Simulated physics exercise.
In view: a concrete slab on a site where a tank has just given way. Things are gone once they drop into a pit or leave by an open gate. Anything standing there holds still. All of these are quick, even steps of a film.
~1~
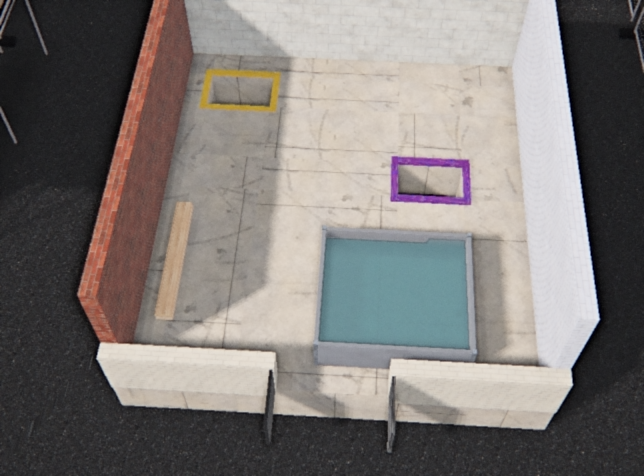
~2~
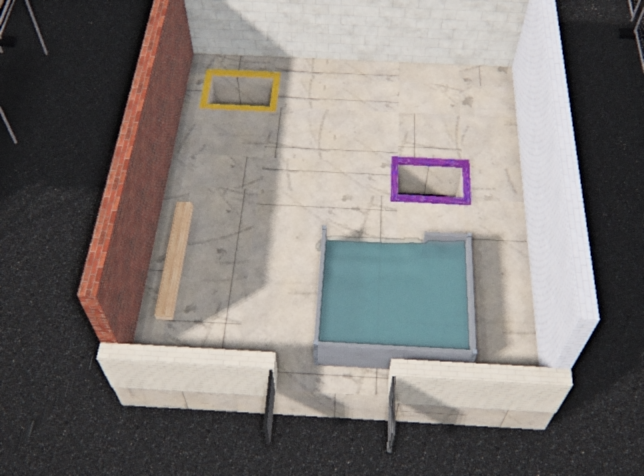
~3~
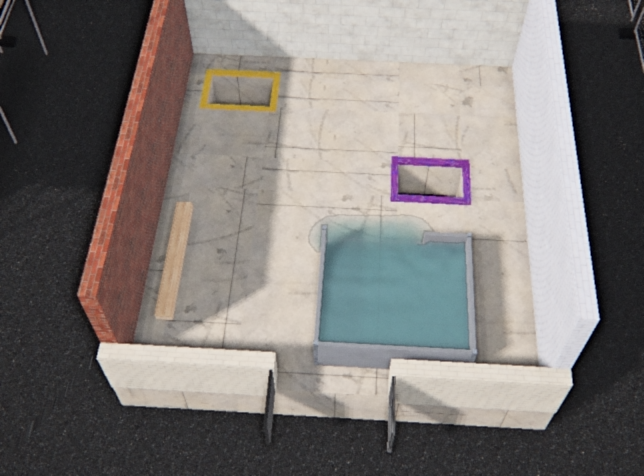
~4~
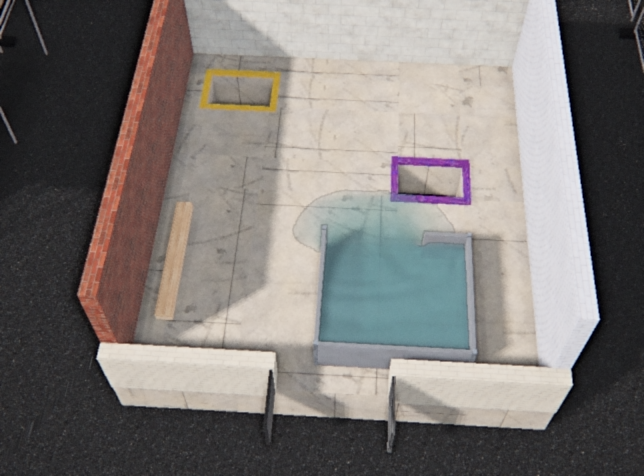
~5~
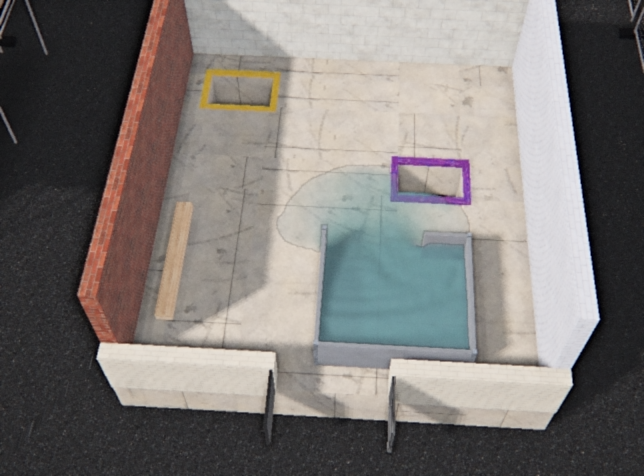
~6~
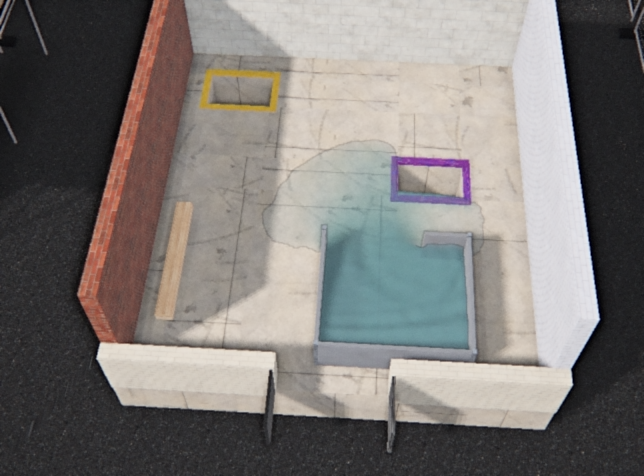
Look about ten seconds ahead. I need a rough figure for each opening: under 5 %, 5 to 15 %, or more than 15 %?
Roughly: The gate, under 5 %; the yellow pit, more than 15 %; the purple pit, more than 15 %.
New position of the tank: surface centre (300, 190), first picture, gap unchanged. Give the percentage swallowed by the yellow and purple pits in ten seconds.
The yellow pit ends up with 55 per cent and the purple pit with 0 per cent.
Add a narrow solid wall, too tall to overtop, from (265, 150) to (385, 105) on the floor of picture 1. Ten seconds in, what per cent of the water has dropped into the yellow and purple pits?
Shares in percent - yellow: 12; purple: 15.
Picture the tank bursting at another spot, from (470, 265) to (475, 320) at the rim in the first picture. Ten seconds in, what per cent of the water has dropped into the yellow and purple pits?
Near enough: Yellow 6 percent, purple 10 percent.
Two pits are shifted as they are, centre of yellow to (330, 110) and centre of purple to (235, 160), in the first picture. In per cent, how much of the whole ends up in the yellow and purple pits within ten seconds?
Roughly, in per cent: Yellow 35, purple 6.
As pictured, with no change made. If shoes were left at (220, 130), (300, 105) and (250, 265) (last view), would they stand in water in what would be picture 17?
Listed points: Inundated / inundated / unwetted.
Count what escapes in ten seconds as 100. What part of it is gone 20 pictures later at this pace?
About 45 per cent.
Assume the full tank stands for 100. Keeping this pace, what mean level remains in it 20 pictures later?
Around 32 percent.
A moment on, water covers 30 % of the floor; the gate 0 %, the yellow pit 0 %, the purple pit 5 %.
Next, water covers 45 % of the floor; the gate 0 %, the yellow pit 2 %, the purple pit 10 %.
Then, water covers 55 % of the floor; the gate 0 %, the yellow pit 9 %, the purple pit 14 %.
Later, water covers 65 % of the floor; the gate 0 %, the yellow pit 23 %, the purple pit 17 %.
In the end, water covers 80 % of the floor; the gate 0 %, the yellow pit 33 %, the purple pit 17 %.
